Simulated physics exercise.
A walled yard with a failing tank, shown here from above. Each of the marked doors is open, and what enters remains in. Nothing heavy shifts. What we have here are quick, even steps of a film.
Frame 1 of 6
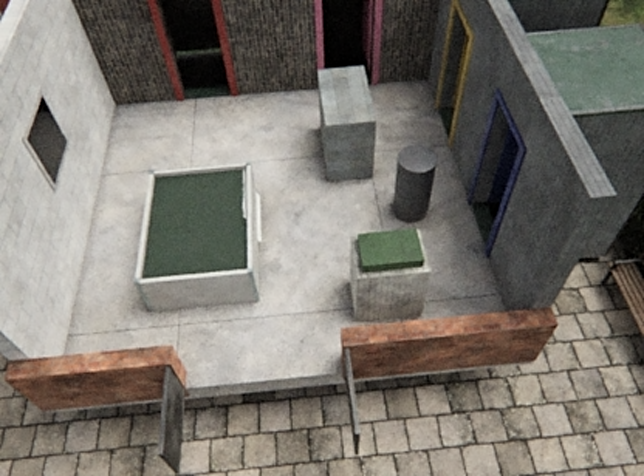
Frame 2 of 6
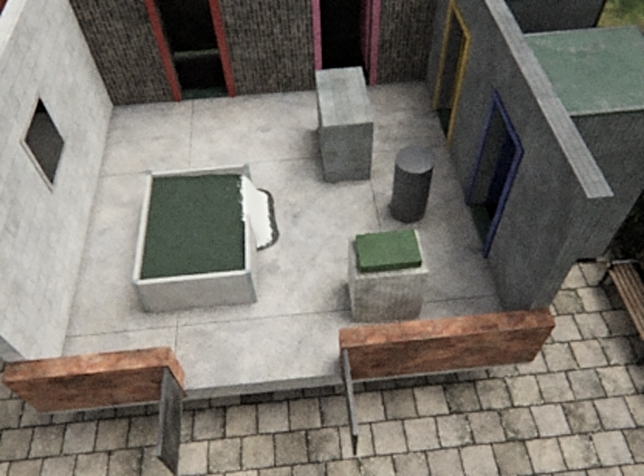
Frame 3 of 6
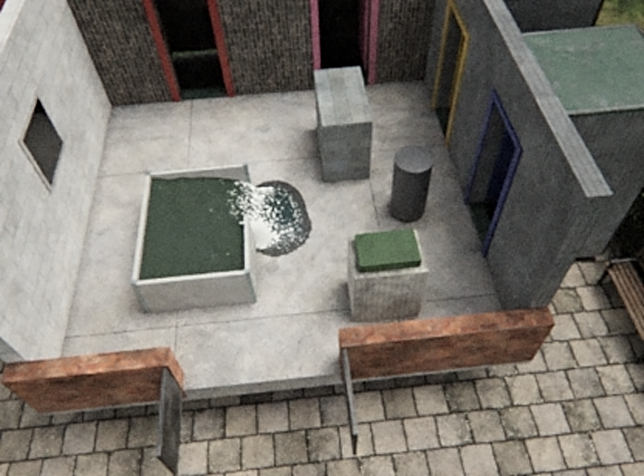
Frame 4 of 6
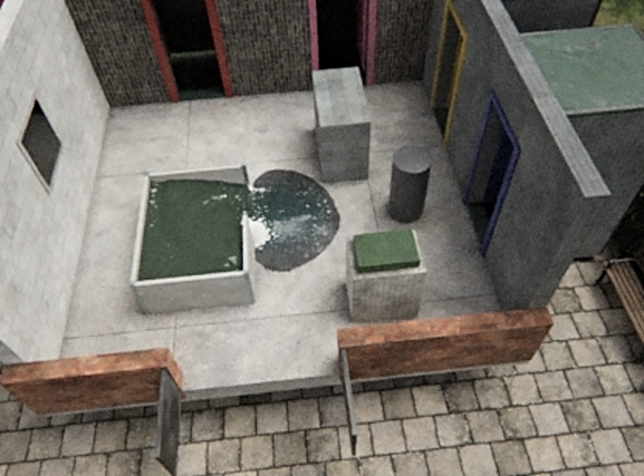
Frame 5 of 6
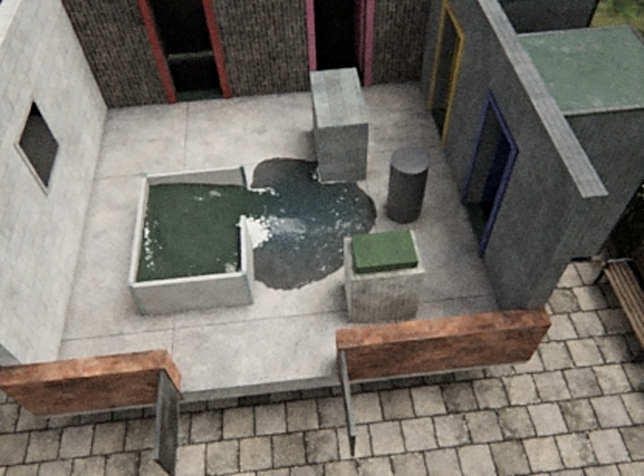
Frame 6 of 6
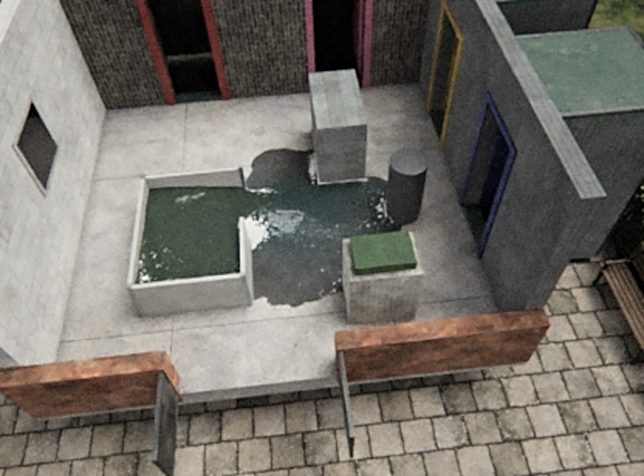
Dark water pouring through a gap in the right side of a raised tank, spreading across the pale walled yard around grey blocks.
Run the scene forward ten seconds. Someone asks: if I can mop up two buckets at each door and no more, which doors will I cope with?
At the end, the yellow door exceeds two buckets, the blue door exceeds two buckets, the pink door does not exceed two buckets, the red door does not exceed two buckets.
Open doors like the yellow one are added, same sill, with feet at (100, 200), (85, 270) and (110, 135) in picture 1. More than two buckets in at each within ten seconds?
Door by door: Ends up below, ends up below, ends up below.
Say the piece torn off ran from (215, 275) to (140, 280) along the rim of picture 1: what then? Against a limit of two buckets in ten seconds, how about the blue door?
Well, the blue door comes up short here.
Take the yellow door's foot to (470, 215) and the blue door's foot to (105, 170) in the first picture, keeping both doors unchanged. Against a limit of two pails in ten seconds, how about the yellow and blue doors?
Note: Yellow beats the limit, blue does not reach the limit.
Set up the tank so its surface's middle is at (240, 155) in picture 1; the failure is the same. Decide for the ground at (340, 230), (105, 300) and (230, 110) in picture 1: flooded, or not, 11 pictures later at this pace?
First spot swamped, second bare, third swamped.
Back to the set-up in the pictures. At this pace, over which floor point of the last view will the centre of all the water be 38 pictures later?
I'd point to (301, 208).
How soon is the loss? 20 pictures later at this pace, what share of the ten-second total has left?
It works out at roughly 25 per cent.
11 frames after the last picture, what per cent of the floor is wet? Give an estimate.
That works out to some 40 in a hundred.
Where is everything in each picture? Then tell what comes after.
The first frame shows still water in the water tank at (198, 221).
In the second frame, the front is at (261, 194), out from the gap at (249, 210).
In the third frame, the front is at (305, 231), out from the gap at (249, 212).
In the fourth frame, water pours out at (247, 213) and has run to (334, 222).
In the fifth frame, water pours out at (245, 214) and has run to (367, 202).
In the sixth frame, water pours out at (244, 215) and has run to a hidden place.
A moment on, water covers 25 % of the floor; the yellow door not reached, the blue door wet at the sill, nothing in, the pink door not reached, the red door not reached.
Next, water covers 40 % of the floor; the yellow door wet at the sill, nothing in, the blue door under two buckets in, the pink door wet at the sill, nothing in, the red door not reached.
Then, water covers 55 % of the floor; the yellow door under two buckets in, the blue door over two buckets in, the pink door wet at the sill, nothing in, the red door wet at the sill, nothing in.
Later, water covers 80 % of the floor; the yellow door over two buckets in, the blue door over two buckets in, the pink door wet at the sill, nothing in, the red door wet at the sill, nothing in.
In the end, water covers 95 % of the floor; the yellow door over two buckets in, the blue door over two buckets in, the pink door wet at the sill, nothing in, the red door wet at the sill, nothing in.
